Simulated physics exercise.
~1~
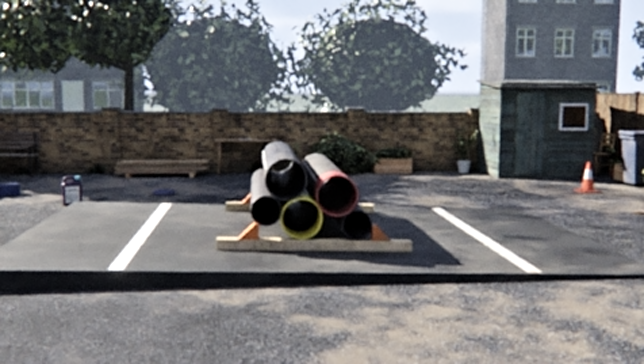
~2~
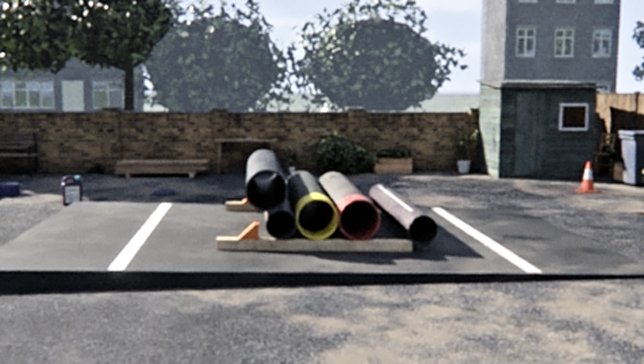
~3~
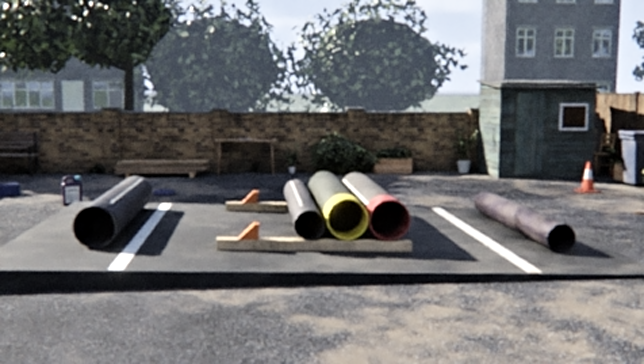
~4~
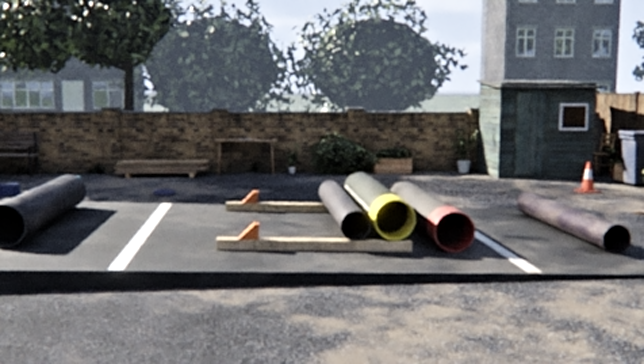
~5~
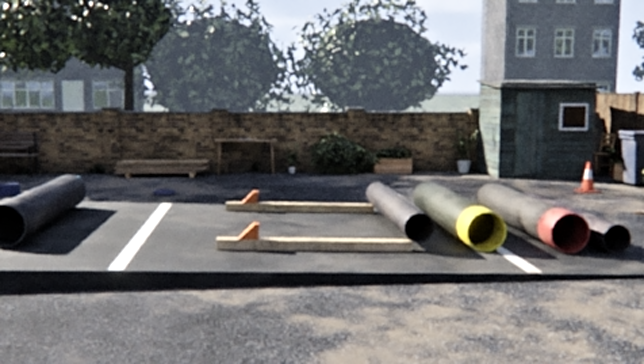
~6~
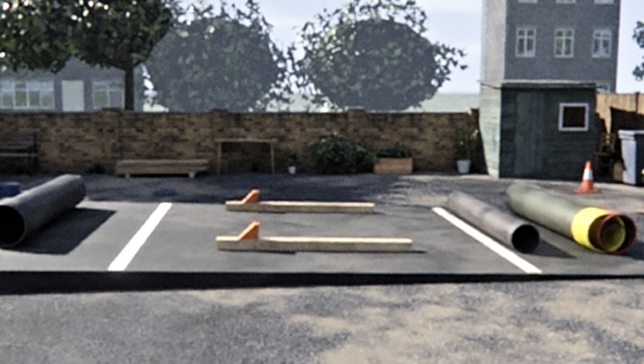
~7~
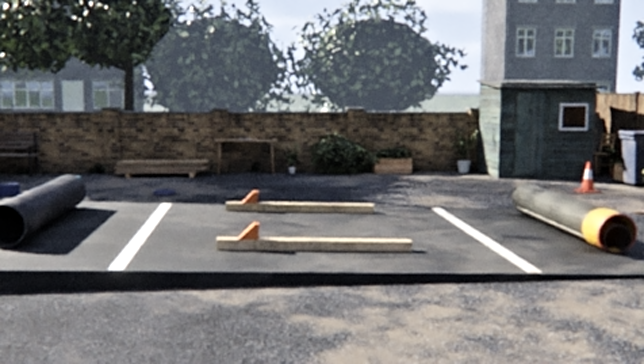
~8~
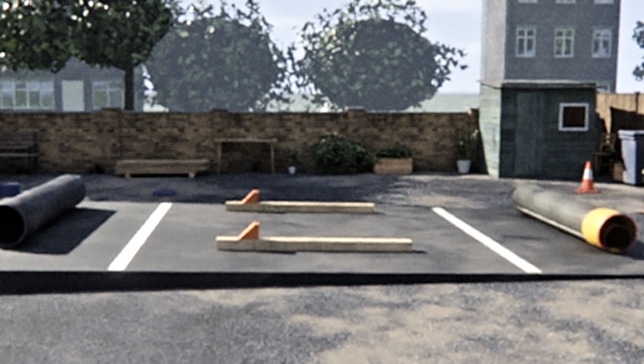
In a paved yard before a brick wall, a stack of dark pipes, one ringed yellow and another red, collapses on wooden bearers. One rolls left past a white line, while the others, including yellow and red, roll right past the opposite line, leaving the bearers empty.
